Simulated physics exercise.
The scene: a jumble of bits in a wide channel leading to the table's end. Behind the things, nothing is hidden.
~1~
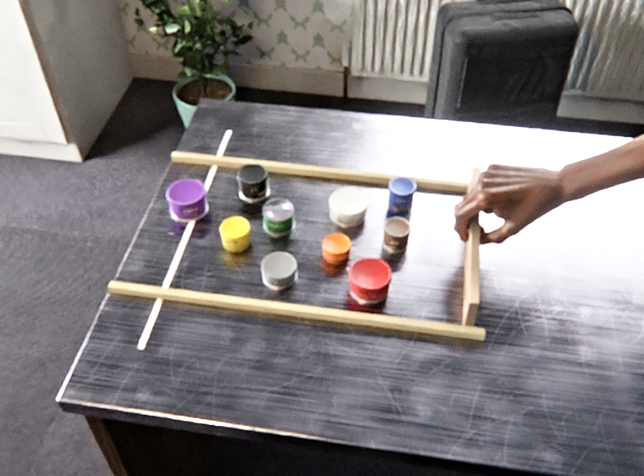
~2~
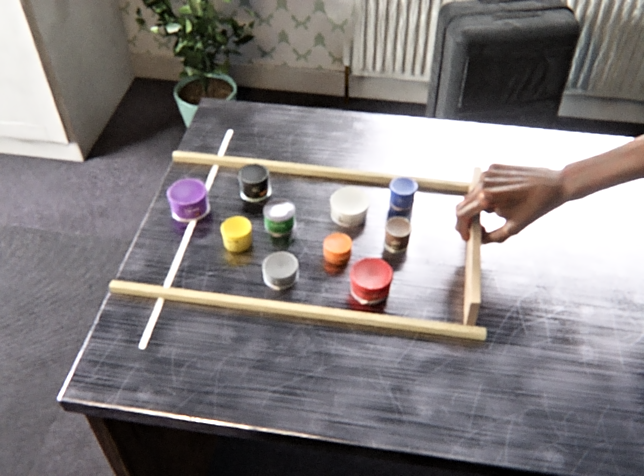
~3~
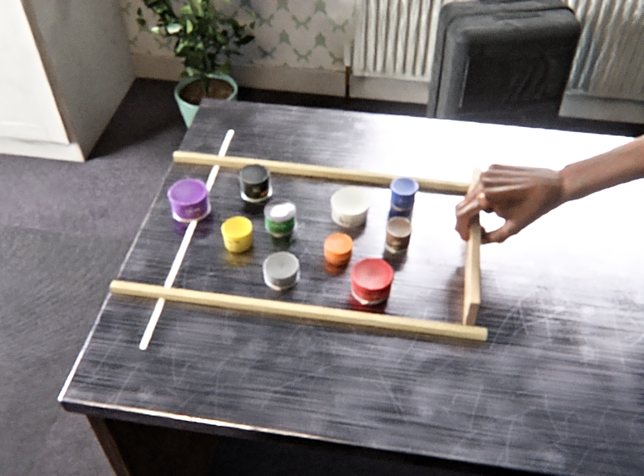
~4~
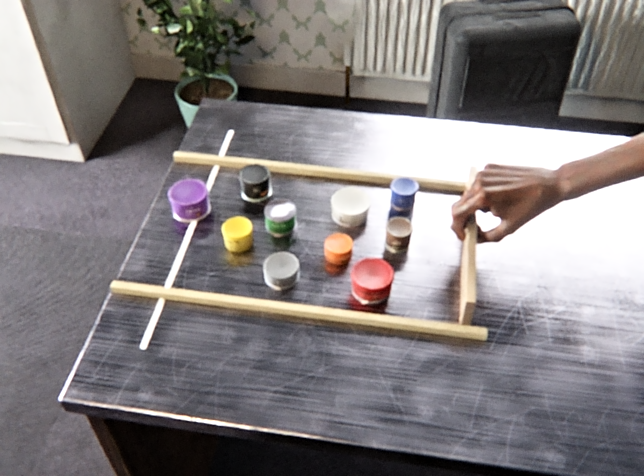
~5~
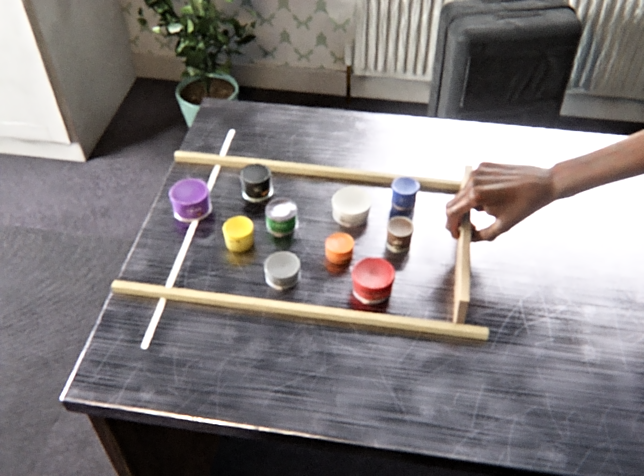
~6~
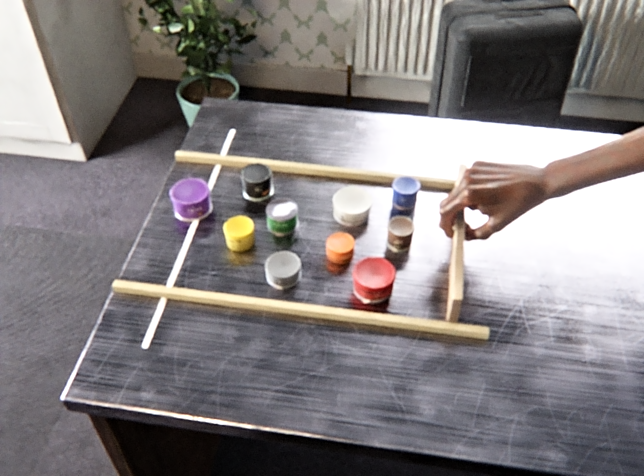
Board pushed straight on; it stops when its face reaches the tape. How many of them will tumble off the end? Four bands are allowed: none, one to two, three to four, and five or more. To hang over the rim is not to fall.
The answer is one to two.
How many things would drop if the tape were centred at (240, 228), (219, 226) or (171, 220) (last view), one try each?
Counts per try: 0; 0; 5.
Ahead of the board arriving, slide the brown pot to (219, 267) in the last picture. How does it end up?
From that start, the object then is safe.
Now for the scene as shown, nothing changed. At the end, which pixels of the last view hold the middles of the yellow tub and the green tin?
They finish at roughly (151, 225) and (160, 204) respectively.
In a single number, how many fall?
2.
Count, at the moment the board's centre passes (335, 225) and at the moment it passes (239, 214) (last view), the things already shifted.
I make it 6 at the first spot and 10 at the other.
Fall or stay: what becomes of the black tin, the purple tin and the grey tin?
As for the black tin, it does not drop; the purple tin falls away; the grey tin falls away.
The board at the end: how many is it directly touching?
It's 5 of them.
Early on, none off yet; purple tin at rest near (192, 200); black tin at rest near (257, 182); yellow tub at rest near (240, 234).
A while later, none off yet; purple tin at rest near (192, 200); black tin travelled a little near (245, 178); yellow tub moving near (232, 234).
Finally, the number that fall off is one or two; lost, grey tin and purple tin.
